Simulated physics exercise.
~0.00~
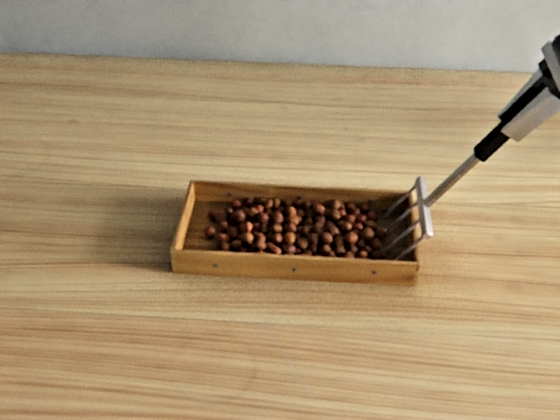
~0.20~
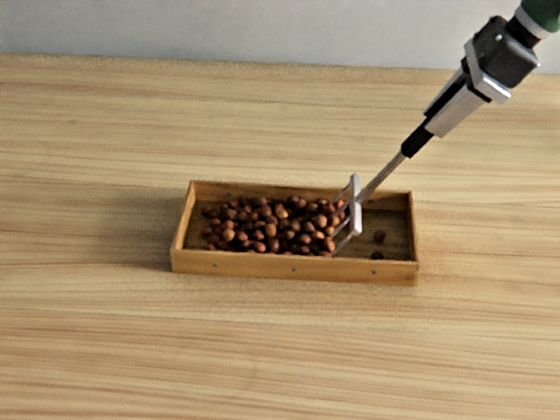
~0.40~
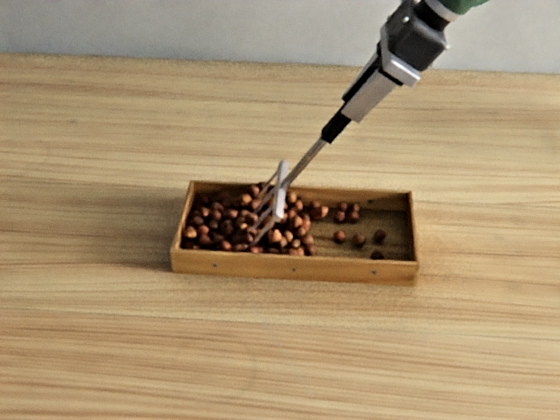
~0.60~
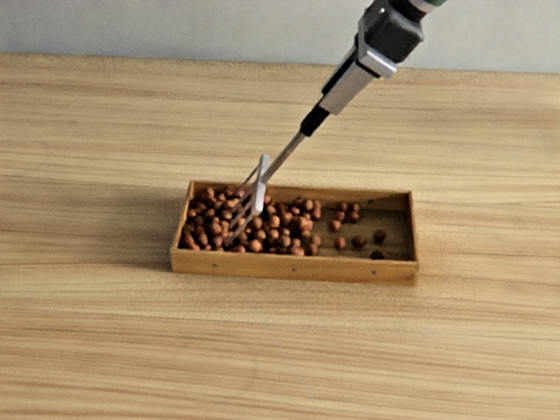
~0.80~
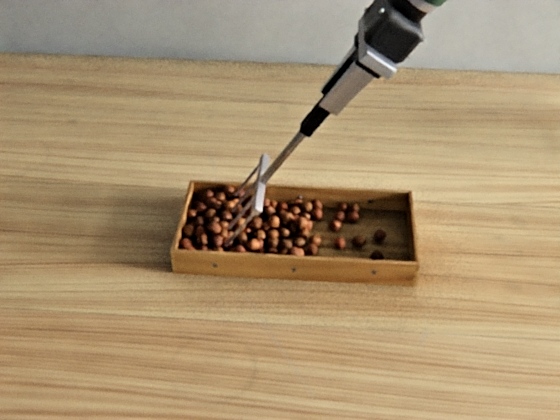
A robot arm in black, silver and green reaches in from the upper right, holding a metal fork at the right end of a shallow wooden trough. The trough rests on a pale wood-grain table before a light grey wall, seen from above at an angle, with reddish-brown hazelnuts spread inside. The fork sweeps left, pushing the nuts into a closer heap and leaving a few behind on the right. It continues past the middle, tines among the nuts, then slows and stops left of centre. The nuts remain inside the still trough, mostly gathered toward the left.
